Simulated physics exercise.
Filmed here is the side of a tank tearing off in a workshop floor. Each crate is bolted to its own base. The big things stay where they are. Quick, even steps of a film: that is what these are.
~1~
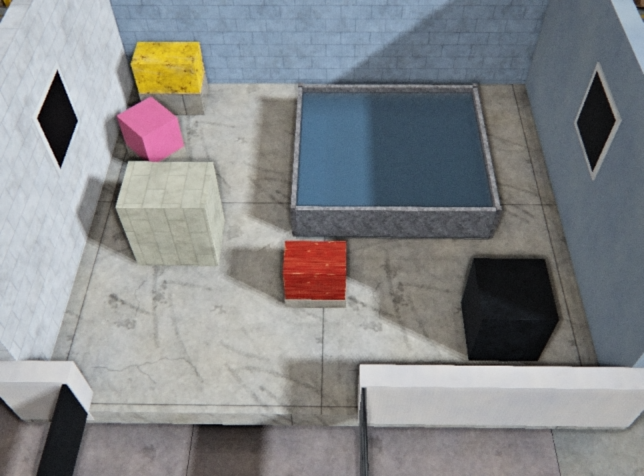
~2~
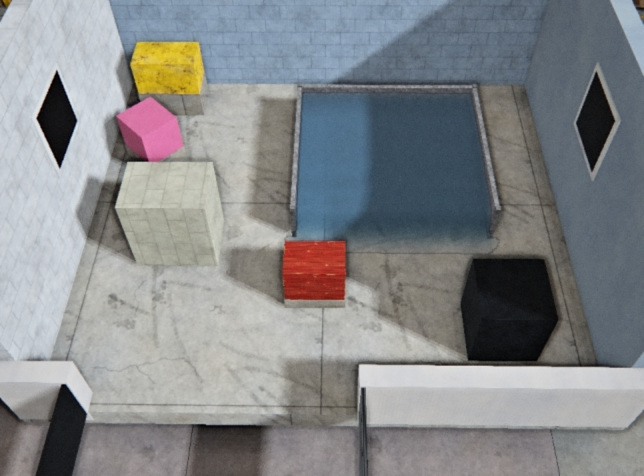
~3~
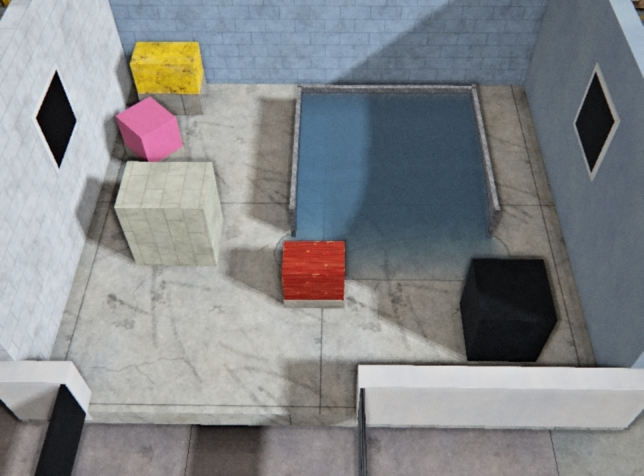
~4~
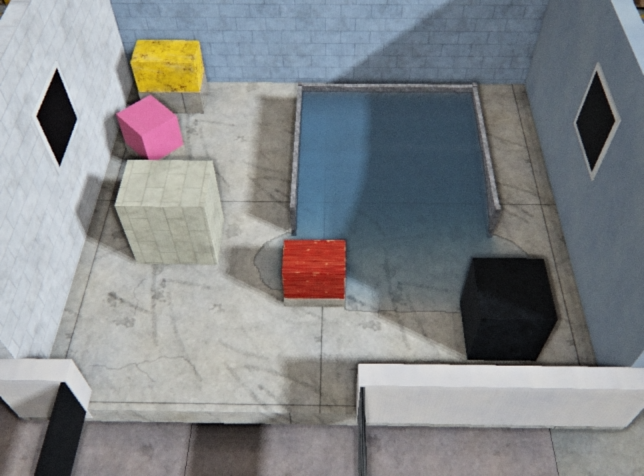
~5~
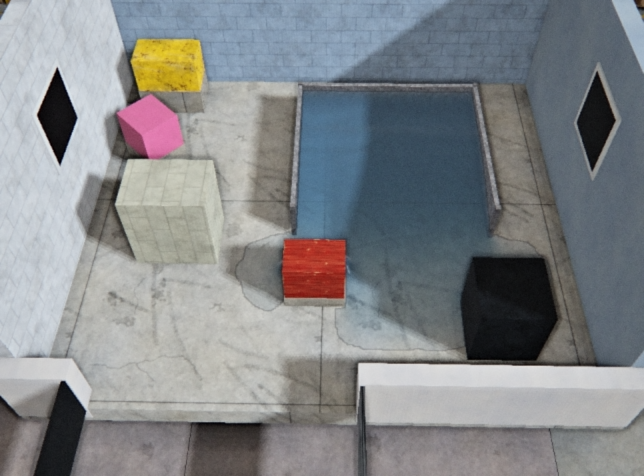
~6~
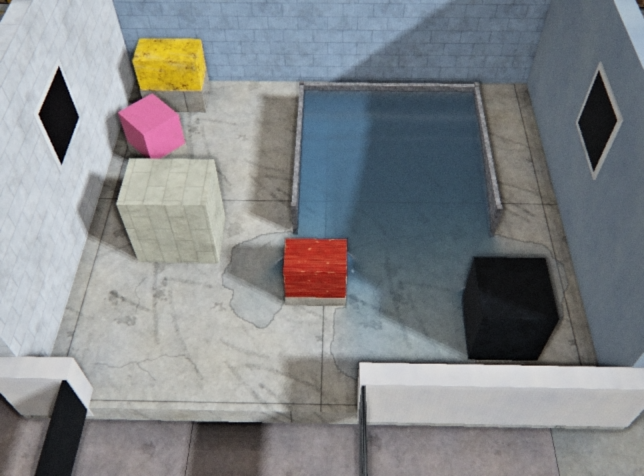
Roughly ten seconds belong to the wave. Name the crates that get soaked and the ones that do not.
Outcome: The red crate is not protected by its plinth. The pink crate is protected by its plinth. The yellow crate is protected by its plinth.
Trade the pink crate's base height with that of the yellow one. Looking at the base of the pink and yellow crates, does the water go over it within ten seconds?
Then pink stays clear and yellow stays clear.
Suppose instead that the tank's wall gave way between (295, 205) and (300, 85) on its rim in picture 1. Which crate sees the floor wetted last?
That would be the red-painted one, reached last.
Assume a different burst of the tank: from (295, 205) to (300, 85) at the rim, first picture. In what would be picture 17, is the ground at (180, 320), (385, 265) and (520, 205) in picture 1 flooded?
Those three places would be soaking, still unsoaked and still unsoaked, in that order.
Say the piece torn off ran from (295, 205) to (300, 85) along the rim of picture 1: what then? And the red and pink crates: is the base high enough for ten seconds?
Note: Red one is left dry; pink one is overtopped.
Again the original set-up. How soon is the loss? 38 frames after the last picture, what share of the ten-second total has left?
It should be close to 65 percent by then.
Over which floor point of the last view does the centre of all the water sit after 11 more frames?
Roughly at (396, 244).
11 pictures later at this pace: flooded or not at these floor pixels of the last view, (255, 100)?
Lab note: Spot reads unsubmerged.
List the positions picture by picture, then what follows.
The first frame shows the open tank at (391, 147) is whole and still.
In the second frame, water pours out at (392, 228) and has run to a hidden place.
In the third frame, the front is at a hidden place, out from the gap at (392, 229).
In the fourth frame, the front is at (271, 278), out from the gap at (392, 228).
In the fifth frame, water pours out at (392, 227) and has run to a hidden place.
In the sixth frame, the front is at (246, 308), out from the gap at (393, 228).
A moment on, water covers 30 % of the floor; the red crate water round its plinth, the pink crate not reached, the yellow crate not reached.
Next, water covers 50 % of the floor; the red crate water round its plinth, the pink crate not reached, the yellow crate not reached.
Then, water covers 70 % of the floor; the red crate water round its plinth, the pink crate water round its plinth, the yellow crate water round its plinth.
Later, water covers 90 % of the floor; the red crate water round its plinth, the pink crate water round its plinth, the yellow crate water round its plinth.
In the end, water covers 100 % of the floor; the red crate was topped, the pink crate stayed above the water, the yellow crate stayed above the water.
